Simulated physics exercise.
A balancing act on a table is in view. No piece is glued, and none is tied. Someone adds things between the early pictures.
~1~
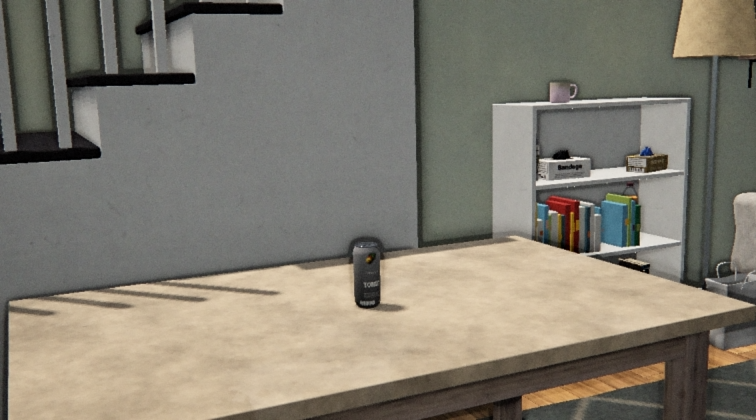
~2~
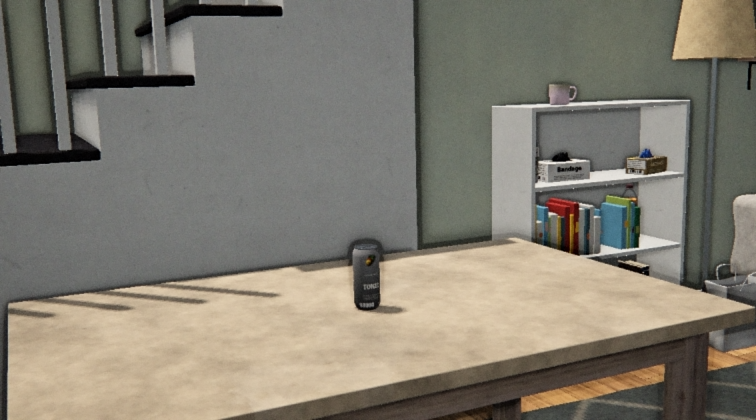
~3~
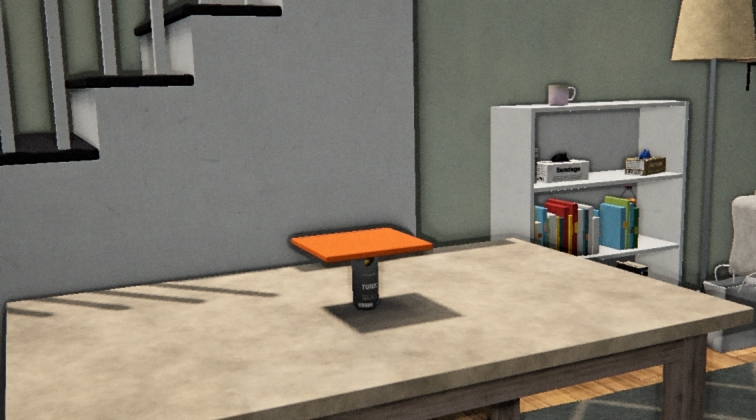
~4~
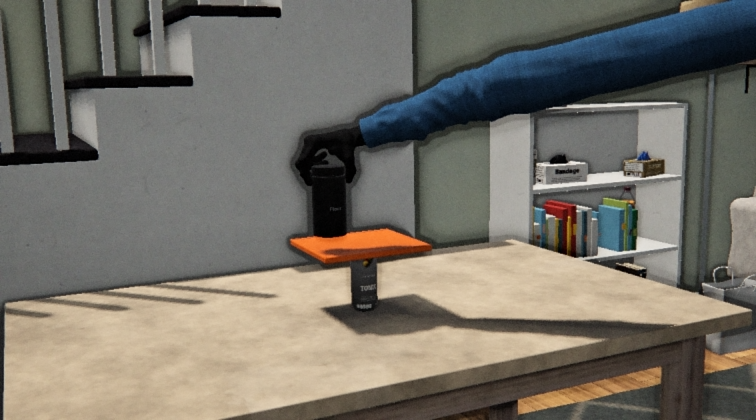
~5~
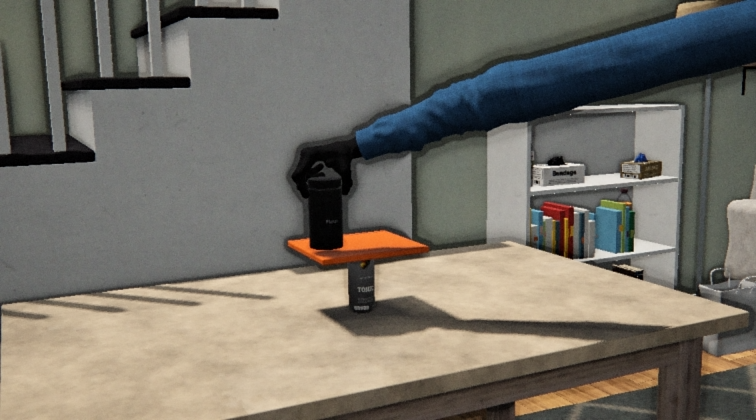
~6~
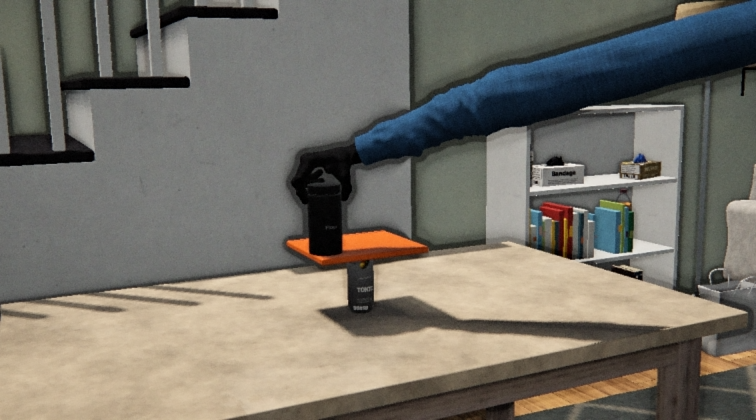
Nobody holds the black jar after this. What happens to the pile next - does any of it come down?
Pretty clearly, it isn't secure there.
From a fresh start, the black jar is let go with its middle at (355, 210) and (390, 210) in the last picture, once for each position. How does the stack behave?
It does not fall the first time and falls the second time.
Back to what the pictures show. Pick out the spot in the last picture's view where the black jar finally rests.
Around (290, 319).
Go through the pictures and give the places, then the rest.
In the first frame, the last thing is not in view yet.
In the second frame, the last thing is not in view yet.
In the third frame, the last thing is not in view yet; orange lid (360, 244).
In the fourth frame, on its way; black jar (329, 200); orange lid (359, 245).
In the fifth frame, on its way; black jar (326, 213); orange lid (357, 247).
In the sixth frame, in place under the hand; black jar (325, 219); orange lid (356, 247).
Then, 0.30 s past the last view, black jar now fallen; orange lid on its side.
Then, 0.50 s past the last view, orange lid now fallen.
Then, 0.70 s past the last view, things are still on the move.
Finally, fallen, orange lid and black jar; grey can still in place. Final places as the last picture's camera would see them, black jar near (290, 319). The stack loses its balance.
